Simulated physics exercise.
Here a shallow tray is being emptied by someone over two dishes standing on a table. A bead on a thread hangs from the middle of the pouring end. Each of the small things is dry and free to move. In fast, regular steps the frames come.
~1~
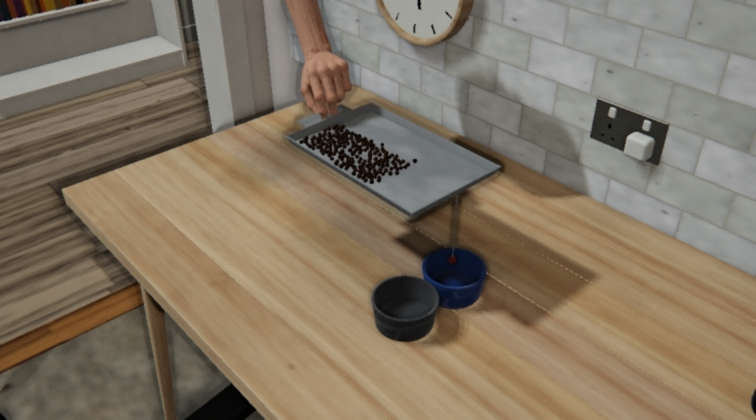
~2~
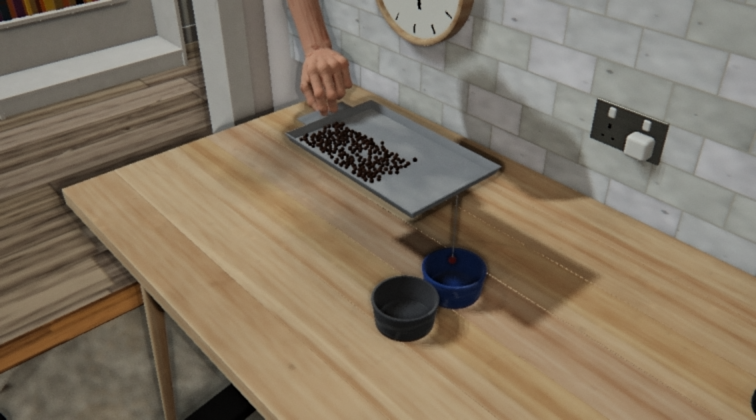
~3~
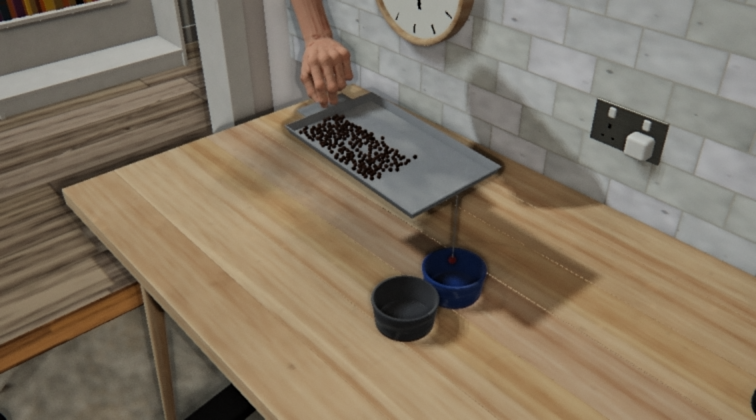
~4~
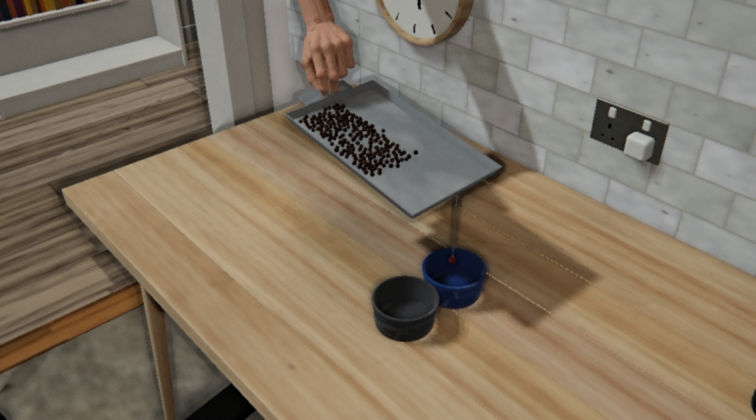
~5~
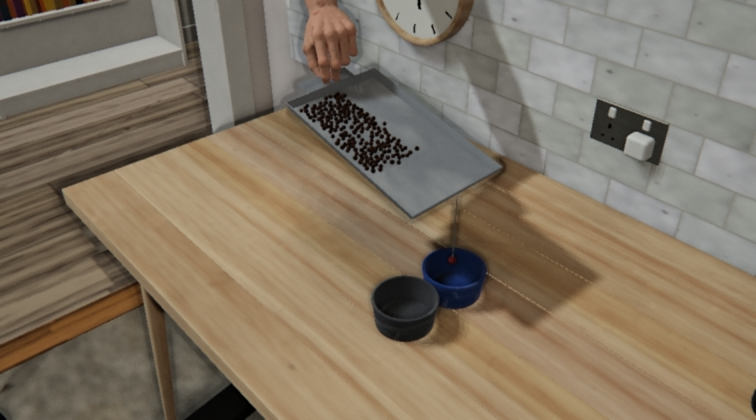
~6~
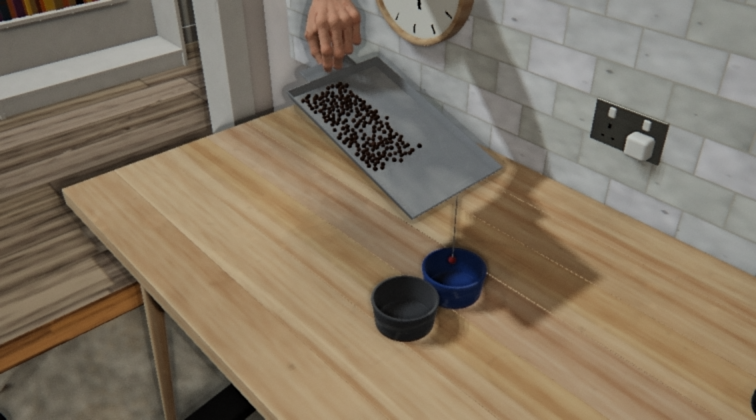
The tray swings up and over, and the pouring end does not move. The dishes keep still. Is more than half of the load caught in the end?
No - the catch is going to fall below what is lost.
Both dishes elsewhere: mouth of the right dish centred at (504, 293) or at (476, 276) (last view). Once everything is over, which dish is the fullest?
In the first try it's the one on the left, and in the second it's the one on the left.
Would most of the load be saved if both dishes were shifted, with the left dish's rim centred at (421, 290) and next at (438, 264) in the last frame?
Result, first place: Not as much as half; second place: Not as much as half.
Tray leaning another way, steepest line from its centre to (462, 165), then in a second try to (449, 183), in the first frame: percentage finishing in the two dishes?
I'd say some 0 in a hundred at first, then 20 in a hundred.
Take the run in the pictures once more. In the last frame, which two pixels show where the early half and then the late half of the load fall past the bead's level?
(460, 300) for the early half, (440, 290) for the late half.
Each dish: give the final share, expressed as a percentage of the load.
Out of every hundred, close to 20 go left and close to 10 go right.
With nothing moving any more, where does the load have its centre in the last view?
Somewhere around (461, 337) in the final view.
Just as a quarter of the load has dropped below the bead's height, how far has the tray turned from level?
I'd put it at about 65 degrees.
Just after the last frame, tray tipped steeply; roughly a third on the tray; just a few in the left dish; about a tenth outside both; roughly half in the air.
A moment on, tray tipped right over; roughly a quarter in the left dish; about a tenth in the right dish; roughly two thirds outside both; roughly a quarter in the air.
Further on, tray tipped past a quarter turn; roughly a quarter in the left dish; about a tenth in the right dish; roughly two thirds outside both.
When it is over, tray tipped past a quarter turn; roughly a quarter in the left dish; about a tenth in the right dish; roughly two thirds outside both.
